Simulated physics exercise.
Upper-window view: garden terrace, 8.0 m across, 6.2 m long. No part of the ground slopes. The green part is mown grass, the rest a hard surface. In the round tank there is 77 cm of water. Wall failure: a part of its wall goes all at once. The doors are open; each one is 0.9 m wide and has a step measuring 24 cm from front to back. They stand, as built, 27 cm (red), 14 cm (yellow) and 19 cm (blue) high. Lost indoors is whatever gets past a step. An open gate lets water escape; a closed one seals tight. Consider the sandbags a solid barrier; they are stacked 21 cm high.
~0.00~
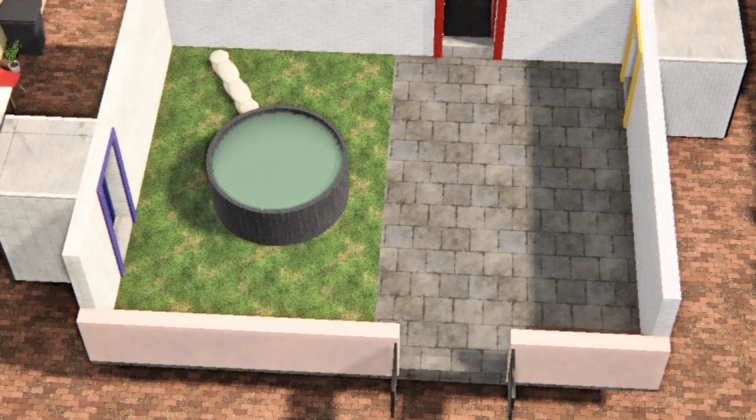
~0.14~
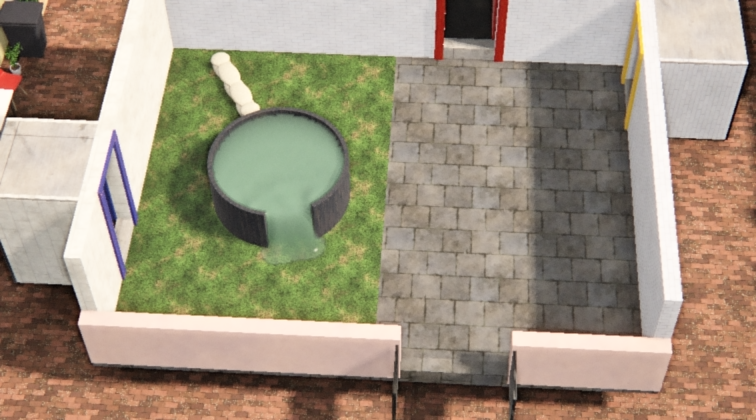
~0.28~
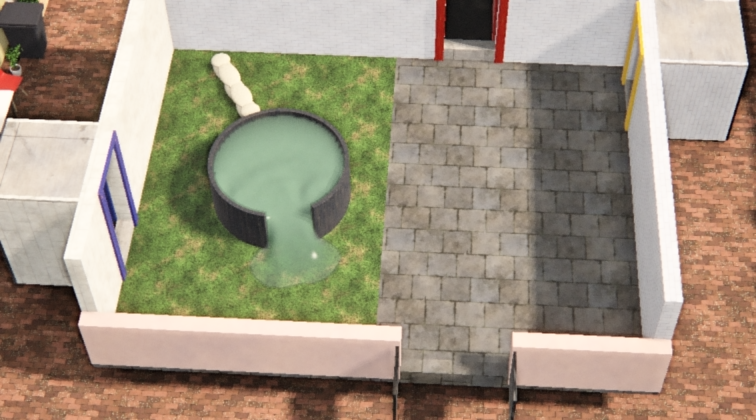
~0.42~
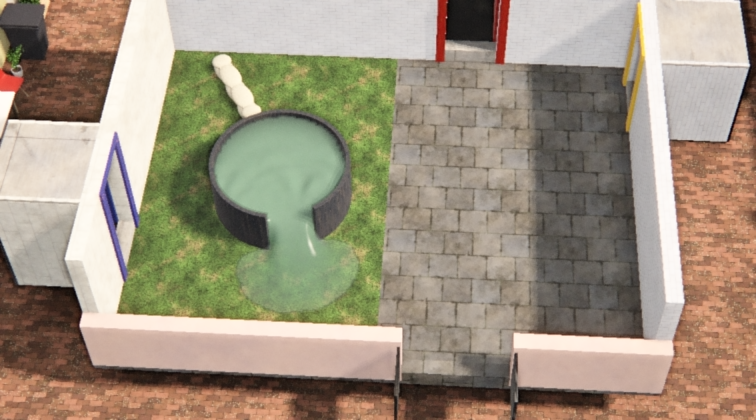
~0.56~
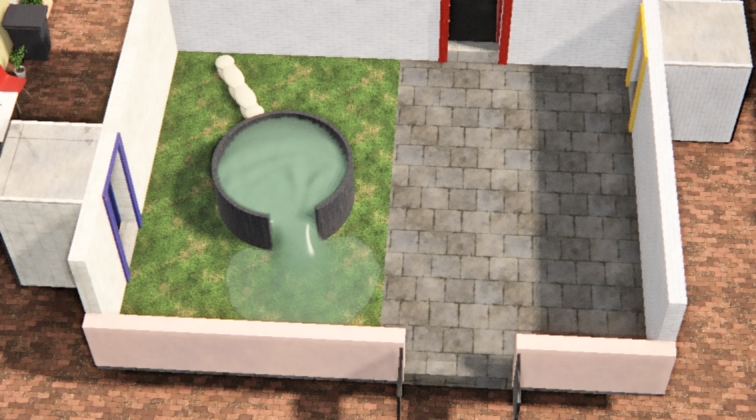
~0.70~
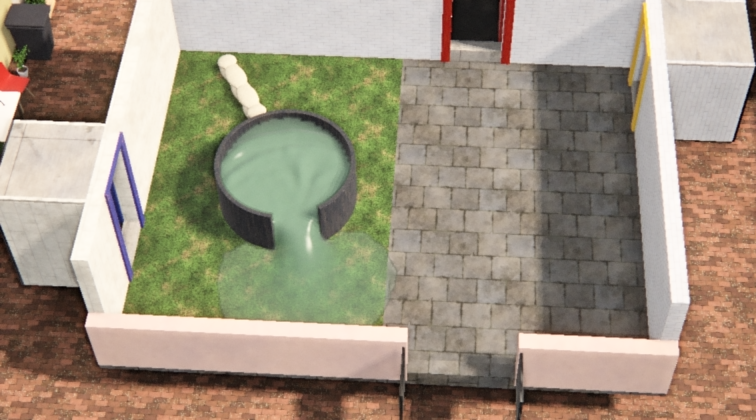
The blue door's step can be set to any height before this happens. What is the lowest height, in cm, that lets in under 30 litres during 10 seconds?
About 5.5 cm.
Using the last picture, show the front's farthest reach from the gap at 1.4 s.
(439, 360).
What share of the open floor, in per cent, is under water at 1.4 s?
About 15 per cent.
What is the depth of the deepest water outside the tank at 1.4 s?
About 35 cm at most.
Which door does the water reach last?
Answer: Red.
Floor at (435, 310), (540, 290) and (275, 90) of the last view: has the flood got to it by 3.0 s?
Point by point, the first is awash, the second awash and the third spared.
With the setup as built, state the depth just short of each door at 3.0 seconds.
Reading in centimetres: Red = 0, yellow = 0, blue = 7.
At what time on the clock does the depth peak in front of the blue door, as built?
Approximately 5.0 s.
After 1.4 s water covers 15 % of the floor, deepest (35 cm) near (296, 342); it has not reached the blue door.
After 3.0 s water covers 35 % of the floor, deepest (24 cm) near (295, 254); 7 cm at the blue door, 0 litres in over its 19 cm step.
After 10.0 s water covers 85 % of the floor, deepest (9 cm) near (284, 342); 8 cm at the blue door, 0 litres in over its 19 cm step.
At the blue door as built, the water arrived by 2.8 s and peaked near 10 cm at 5.0 s.
Run again over the same 10 s with other heights there, 46 litres in over 4.5 cm, 17 litres over 6.5 cm. The limit of 30 litres is kept from about 5.5 cm up.
